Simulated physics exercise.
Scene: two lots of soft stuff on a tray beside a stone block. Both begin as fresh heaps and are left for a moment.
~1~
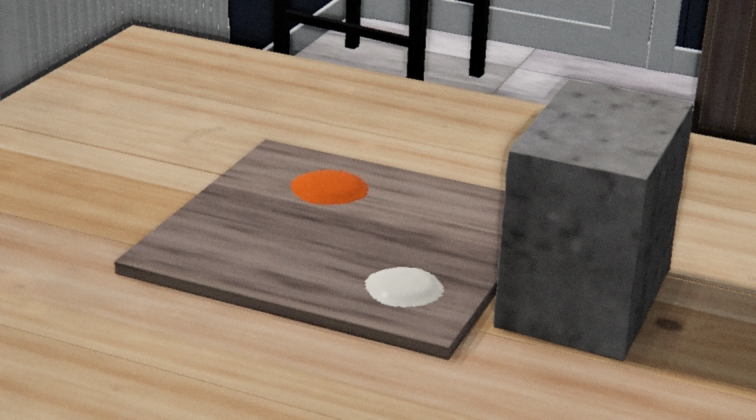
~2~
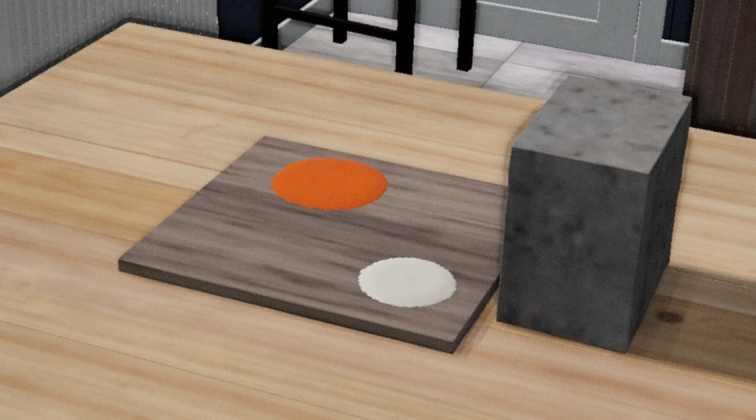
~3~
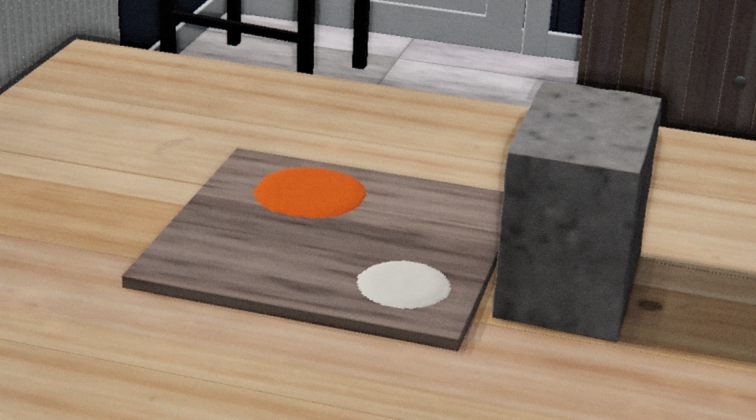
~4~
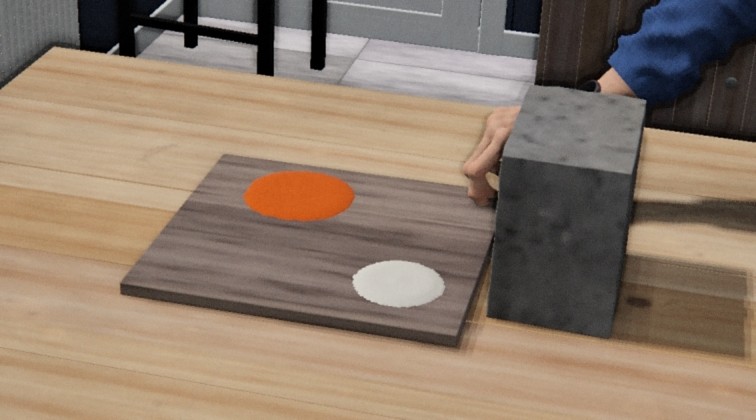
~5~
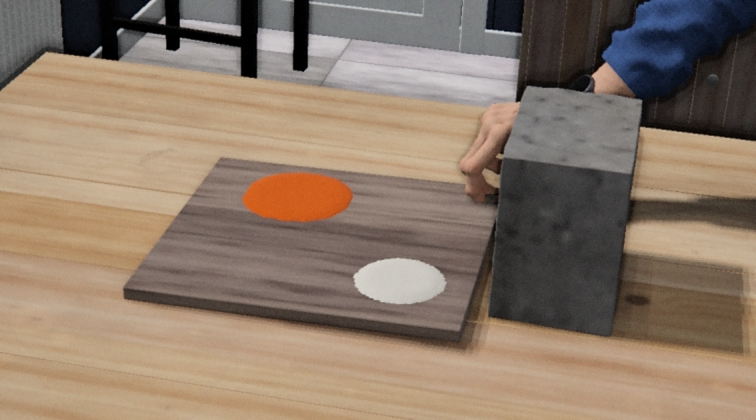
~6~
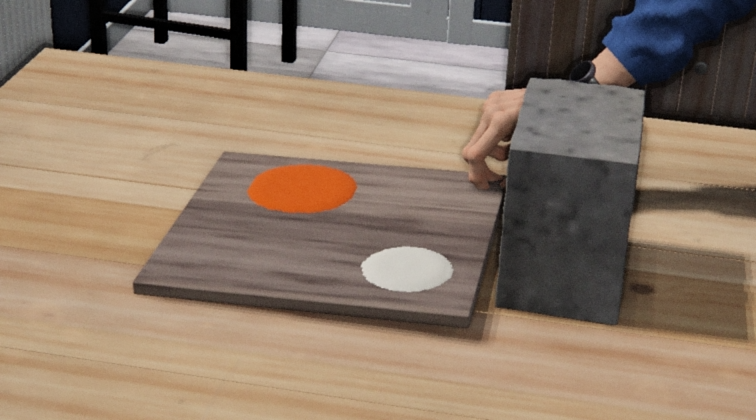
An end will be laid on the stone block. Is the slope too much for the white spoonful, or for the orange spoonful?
What you'd see is the white spoonful that keeps its place and the orange spoonful that goes over.
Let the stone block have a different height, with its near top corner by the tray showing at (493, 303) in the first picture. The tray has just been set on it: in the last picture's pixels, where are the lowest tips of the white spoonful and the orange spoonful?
First about (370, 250), second about (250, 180).
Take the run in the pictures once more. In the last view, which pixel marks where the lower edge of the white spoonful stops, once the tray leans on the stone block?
It stops near (238, 197).
Shortly, slope about 36°; the white spoonful has crept down a long way; the orange spoonful is dripping off the low end.
Then, the white spoonful has crept down a long way; the orange spoonful is dripping off the low end.
At the finish, slope about 36°; the white spoonful has crept down a long way; the orange spoonful is dripping off the low end.
